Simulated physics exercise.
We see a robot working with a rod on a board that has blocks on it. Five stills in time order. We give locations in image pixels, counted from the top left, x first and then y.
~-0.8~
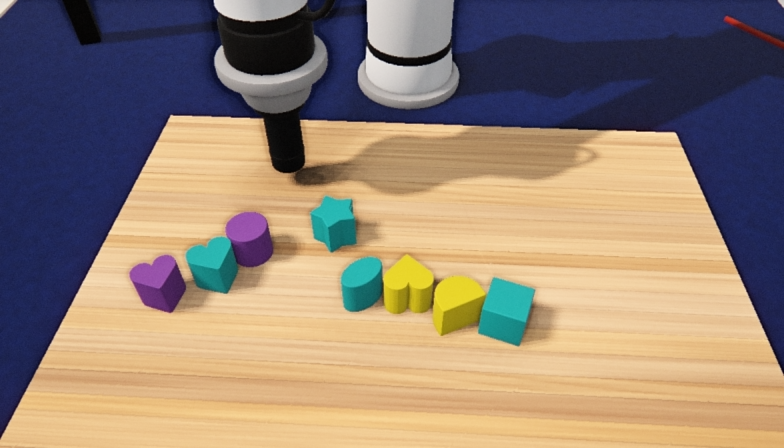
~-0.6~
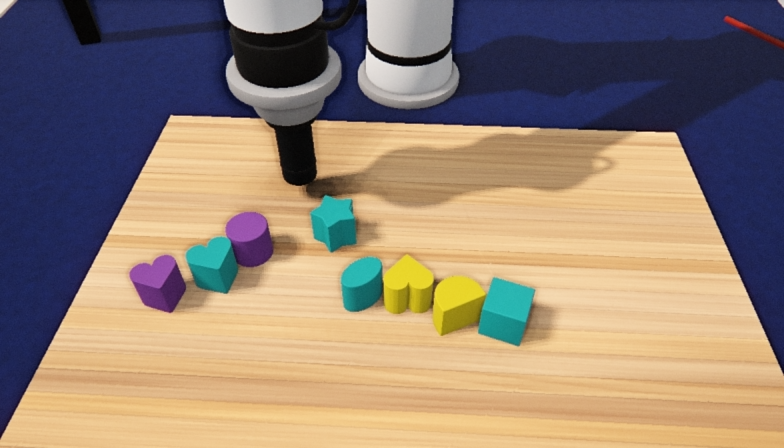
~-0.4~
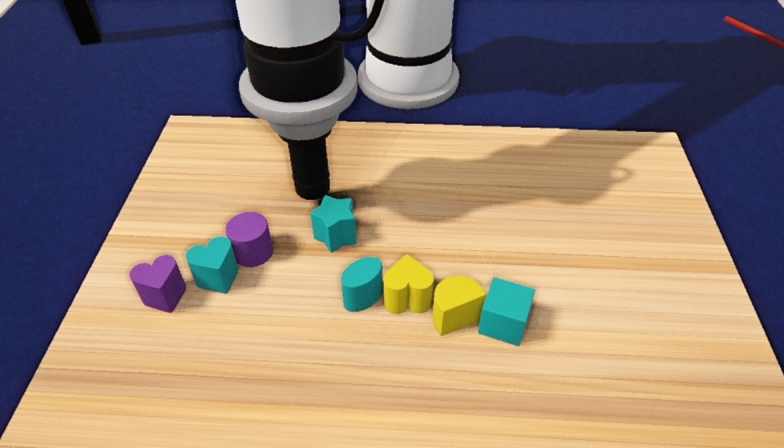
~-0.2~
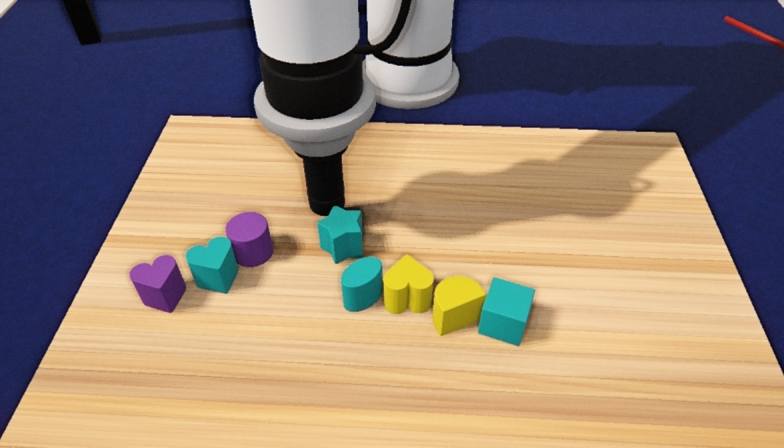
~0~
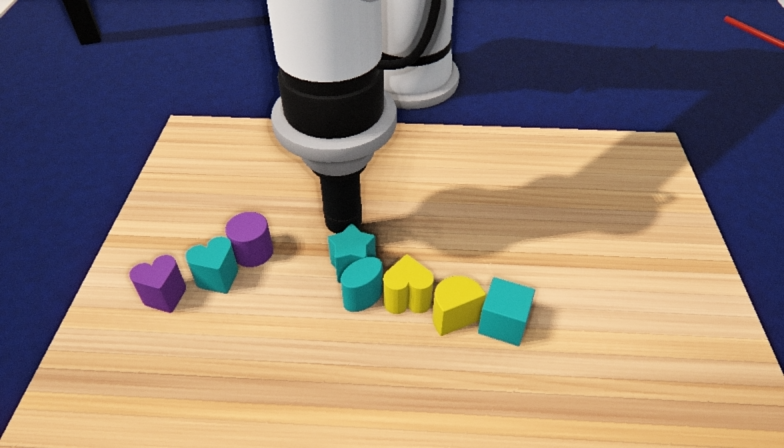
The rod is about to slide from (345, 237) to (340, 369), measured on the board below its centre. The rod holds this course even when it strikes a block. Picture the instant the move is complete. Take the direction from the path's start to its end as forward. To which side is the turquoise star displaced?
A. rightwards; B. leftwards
I choose B.
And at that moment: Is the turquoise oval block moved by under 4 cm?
No, that is not what happens.
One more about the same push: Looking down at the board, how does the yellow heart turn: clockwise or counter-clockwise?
Viewed from above: Anti-clockwise.
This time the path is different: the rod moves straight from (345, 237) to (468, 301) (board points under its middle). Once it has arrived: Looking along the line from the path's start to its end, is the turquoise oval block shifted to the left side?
In short: No.
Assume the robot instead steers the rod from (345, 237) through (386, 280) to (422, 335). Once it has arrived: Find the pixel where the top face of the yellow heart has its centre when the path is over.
In the picture, it is at (445, 341).
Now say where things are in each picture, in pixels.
The first picture shows rod tip at (289, 163); block tops, purple circle at (246, 226); turquoise star at (334, 210); turquoise oval block at (362, 271); yellow heart at (408, 274).
The second picture shows rod at (300, 175); blocks unchanged.
The third picture shows rod at (313, 189); blocks unchanged.
The fourth picture shows rod at (327, 205); turquoise star at (341, 221).
The fifth picture shows rod at (344, 222); purple circle at (246, 226); turquoise star at (351, 241); turquoise oval block at (362, 271); yellow heart at (408, 274).
On the path given first. One third of the way, rod at (341, 262); turquoise star at (359, 283), turned 20° anticlockwise; turquoise oval block at (371, 310), turned 20° clockwise; yellow heart at (411, 278), turned 20° anticlockwise.
Two thirds of the way, rod at (339, 305); turquoise star at (369, 325), turned 50° anticlockwise; turquoise oval block at (398, 347); yellow heart at (411, 278), turned 20° anticlockwise.
At the end, rod at (338, 355); purple circle in place; turquoise star at (380, 359), turned 100° anticlockwise; turquoise oval block at (421, 356), turned 50° anticlockwise; yellow heart at (411, 278), turned 20° anticlockwise.
